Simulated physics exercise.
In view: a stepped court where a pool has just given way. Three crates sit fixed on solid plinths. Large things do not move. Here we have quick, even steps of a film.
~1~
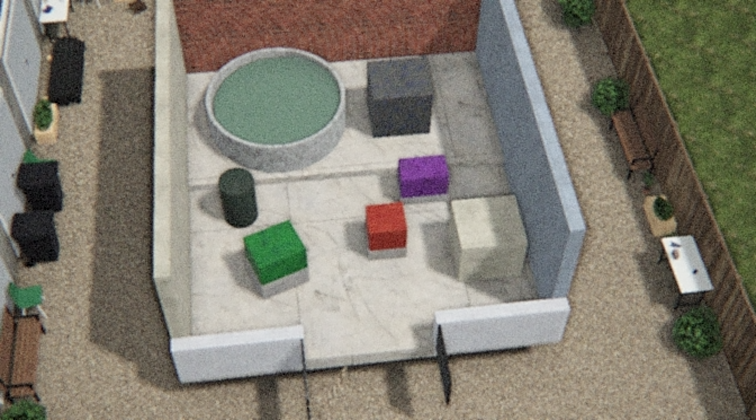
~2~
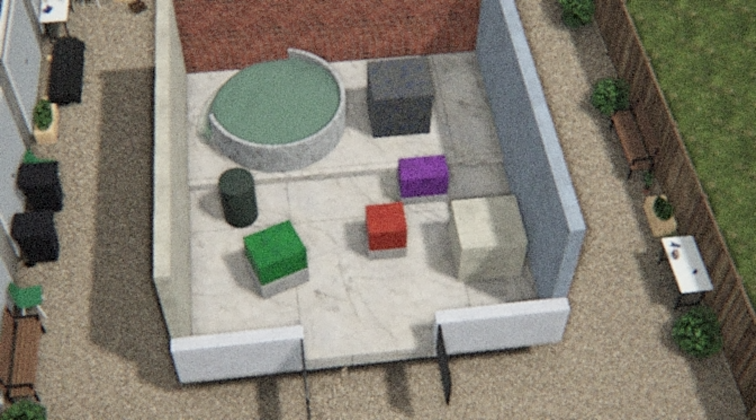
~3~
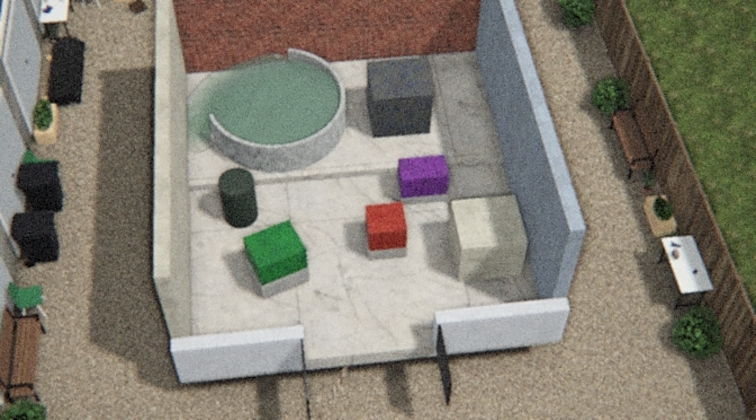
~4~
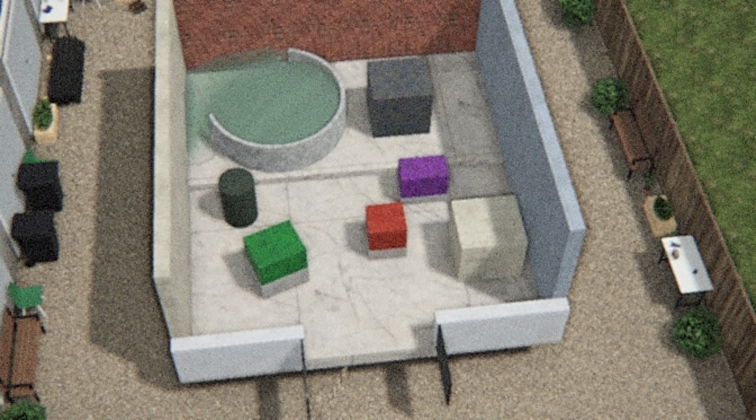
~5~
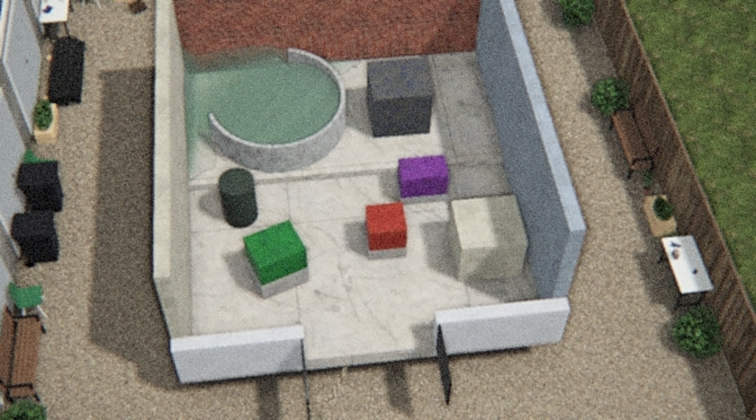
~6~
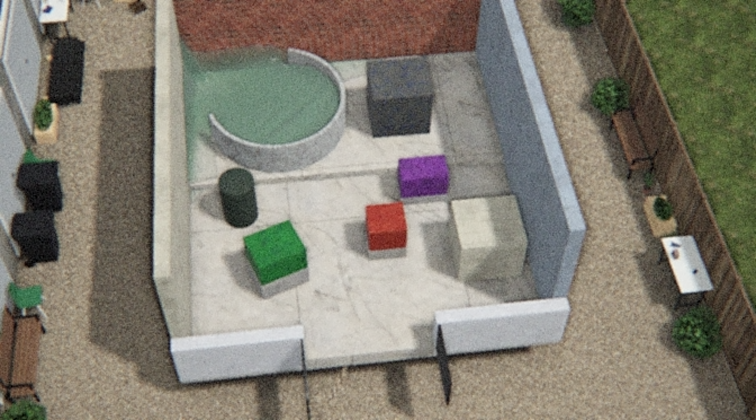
The round stone pool's wall opened on its far left side, and green water spilled out toward the brick wall and the left corner, while the colored blocks and dark barrel stayed still.
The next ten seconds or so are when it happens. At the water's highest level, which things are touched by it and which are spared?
One by one: The red crate is missed, the green crate is missed, the purple crate is missed.
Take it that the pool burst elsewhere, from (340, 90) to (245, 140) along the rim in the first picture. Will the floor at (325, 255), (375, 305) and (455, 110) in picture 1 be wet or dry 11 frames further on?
Okay, the first is waterlogged, the next is waterlogged, and the last is left untouched.
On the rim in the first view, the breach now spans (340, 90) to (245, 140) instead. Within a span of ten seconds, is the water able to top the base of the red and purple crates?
Log: Red crate is doused; purple crate is doused.
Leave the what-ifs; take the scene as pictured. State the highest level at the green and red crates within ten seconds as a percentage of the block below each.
I'd put it at some 20 % for one and some 40 % for the other, in that order.
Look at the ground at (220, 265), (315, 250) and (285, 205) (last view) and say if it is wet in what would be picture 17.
First inundated, second spared, third inundated.
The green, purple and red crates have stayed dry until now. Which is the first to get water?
I reckon it's the green one.
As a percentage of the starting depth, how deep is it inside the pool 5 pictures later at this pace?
Estimate: Around 62 per cent.
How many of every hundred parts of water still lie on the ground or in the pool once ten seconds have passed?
Roughly 98 out of every hundred parts.
A moment on, water covers 25 % of the floor; the red crate not reached, the green crate not reached, the purple crate not reached.
Next, water covers 35 % of the floor; the red crate not reached, the green crate water round its plinth, the purple crate not reached.
Then, water covers 55 % of the floor; the red crate water round its plinth, the green crate water round its plinth, the purple crate water round its plinth.
Later, water covers 90 % of the floor; the red crate water round its plinth, the green crate water round its plinth, the purple crate water round its plinth.
In the end, water covers 95 % of the floor; the red crate stayed above the water, the green crate stayed above the water, the purple crate stayed above the water.
